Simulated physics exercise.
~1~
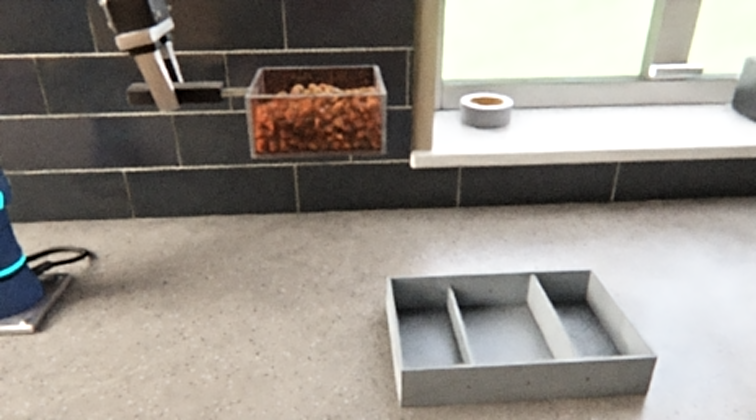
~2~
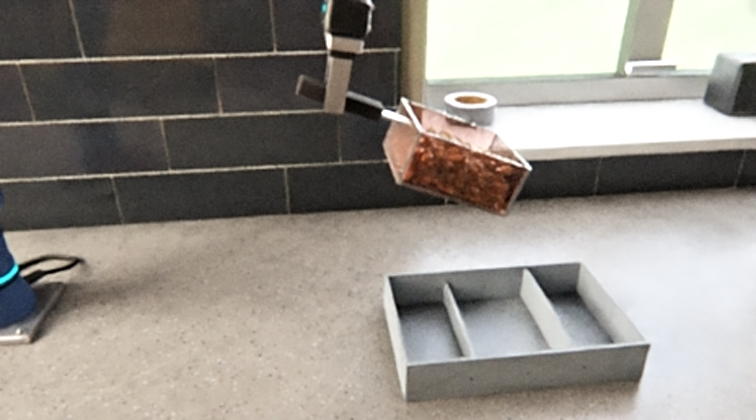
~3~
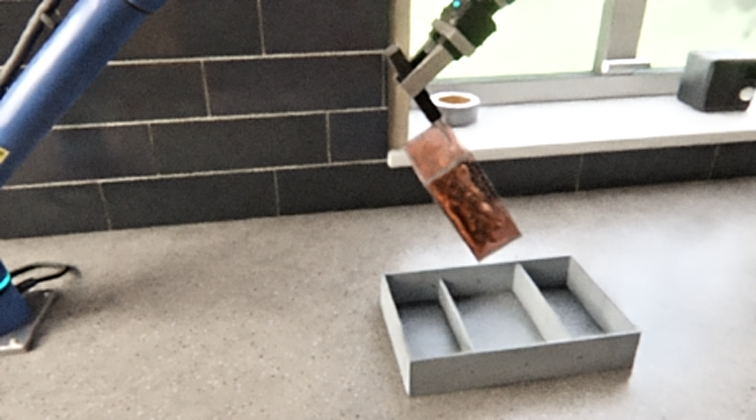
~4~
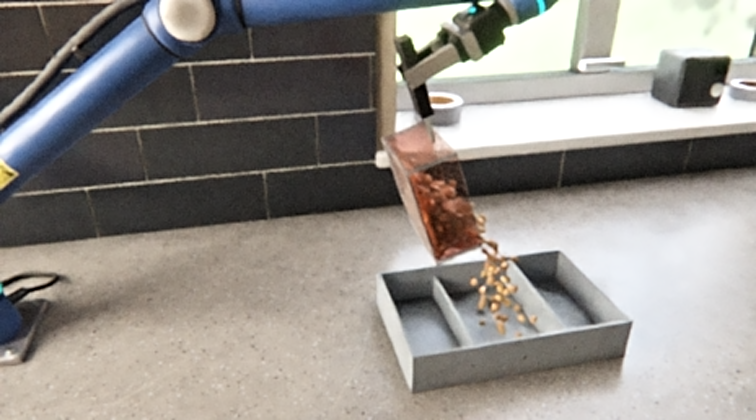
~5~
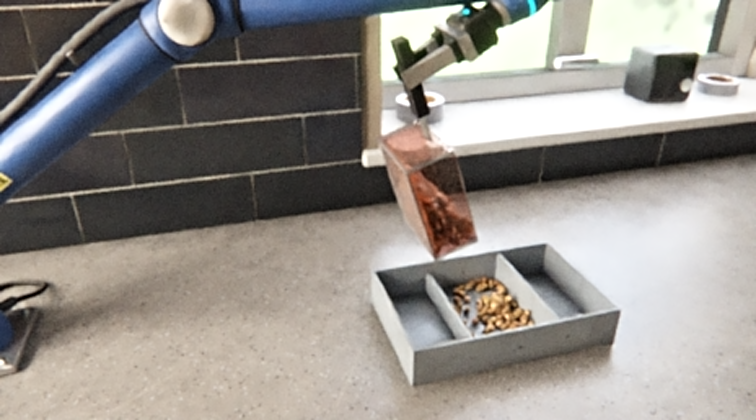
On a countertop, a robot arm tilts a clear box and pours some beans into the middle part of a gray tray.
